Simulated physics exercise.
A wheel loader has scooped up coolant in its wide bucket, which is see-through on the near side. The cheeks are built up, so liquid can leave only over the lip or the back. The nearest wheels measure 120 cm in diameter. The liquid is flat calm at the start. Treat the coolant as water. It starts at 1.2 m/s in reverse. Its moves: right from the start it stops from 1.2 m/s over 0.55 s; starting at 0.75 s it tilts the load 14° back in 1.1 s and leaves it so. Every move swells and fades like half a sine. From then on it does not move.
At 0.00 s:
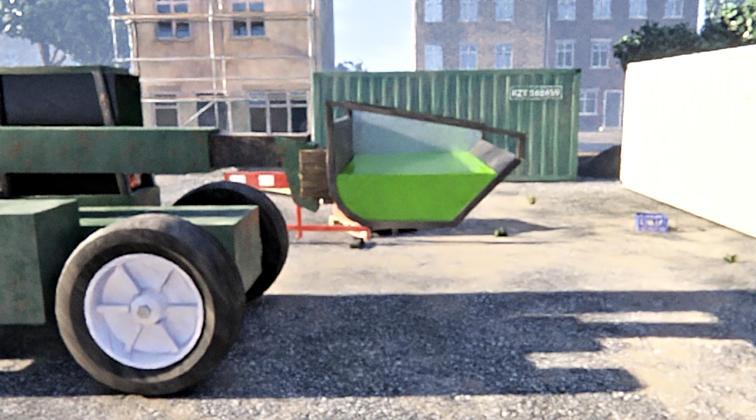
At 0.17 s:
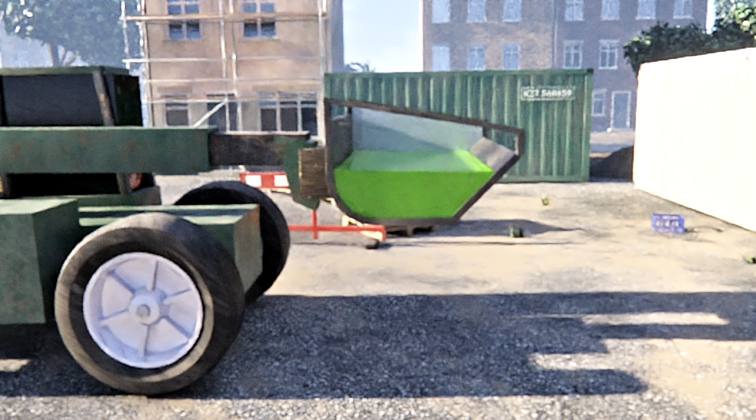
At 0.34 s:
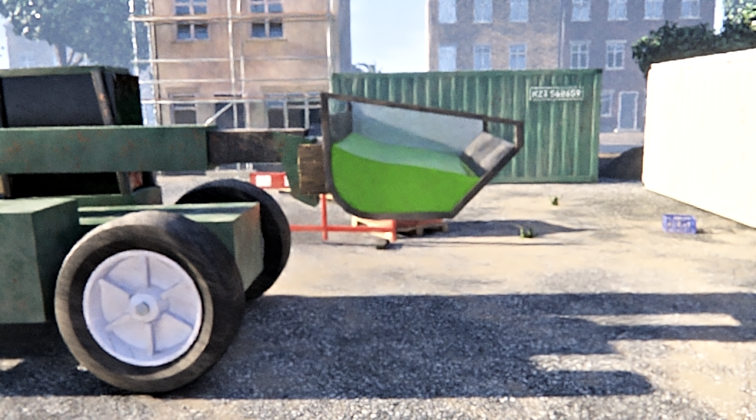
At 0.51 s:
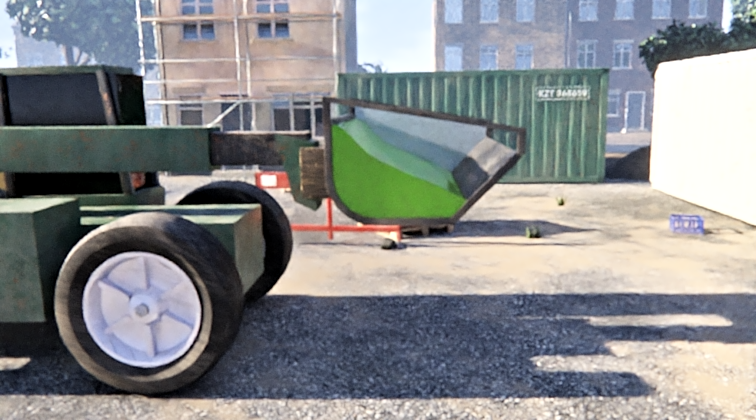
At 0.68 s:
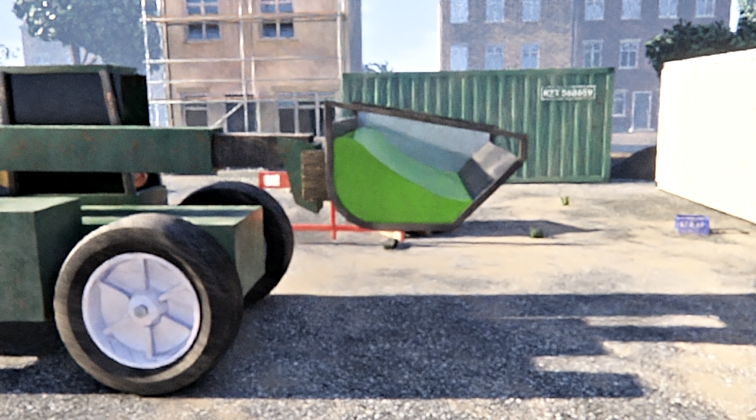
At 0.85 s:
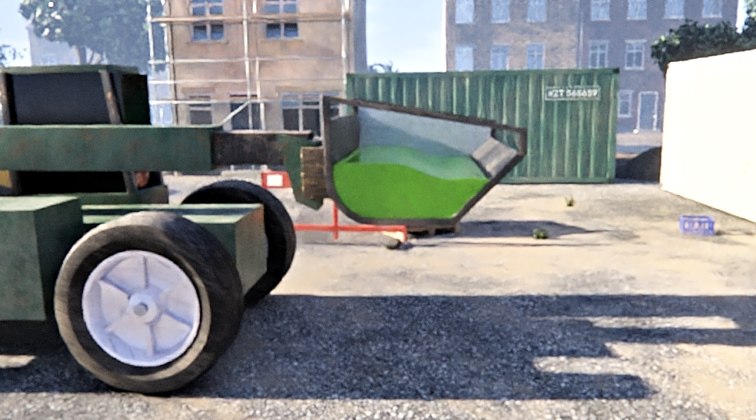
A see-through-sided bucket of bright green liquid hangs at the front of a dark green wheel loader, seen side-on in a sunlit gravel yard with a green container, scaffolded brick building and white wall behind. Pale-hubbed black wheels fill the left, with a red barrier beyond. The loader rolls backward, the view keeping alongside as the background slips right, while the liquid, flat at first, surges up the bucket's left side, then sinks back into a lower, wavy surface.
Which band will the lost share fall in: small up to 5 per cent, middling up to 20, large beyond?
A middling spill.
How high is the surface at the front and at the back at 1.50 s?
About 30 cm in front and 24 cm behind.
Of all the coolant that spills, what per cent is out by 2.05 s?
Some 80 per cent by then.
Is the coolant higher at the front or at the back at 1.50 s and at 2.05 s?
Towards the front, then the back.
Then, 1.50 s in, the bucket is at 12° back, the surface stands 23 cm at the back and 31 cm at the front; 8 per cent has gone, over the front.
Then, 2.05 s in, the bucket is at 14° back, the surface stands 62 cm at the back and 6 cm at the front; 10 per cent has gone, over the front.
Then, 2.65 s in, the bucket is at 14° back, the surface stands 28 cm at the back and 28 cm at the front; 11 per cent has gone, mostly over the front, some over the back.
Then, 4.74 s in, 12 per cent has gone, mostly over the front, some over the back, 55 of 454 litres.
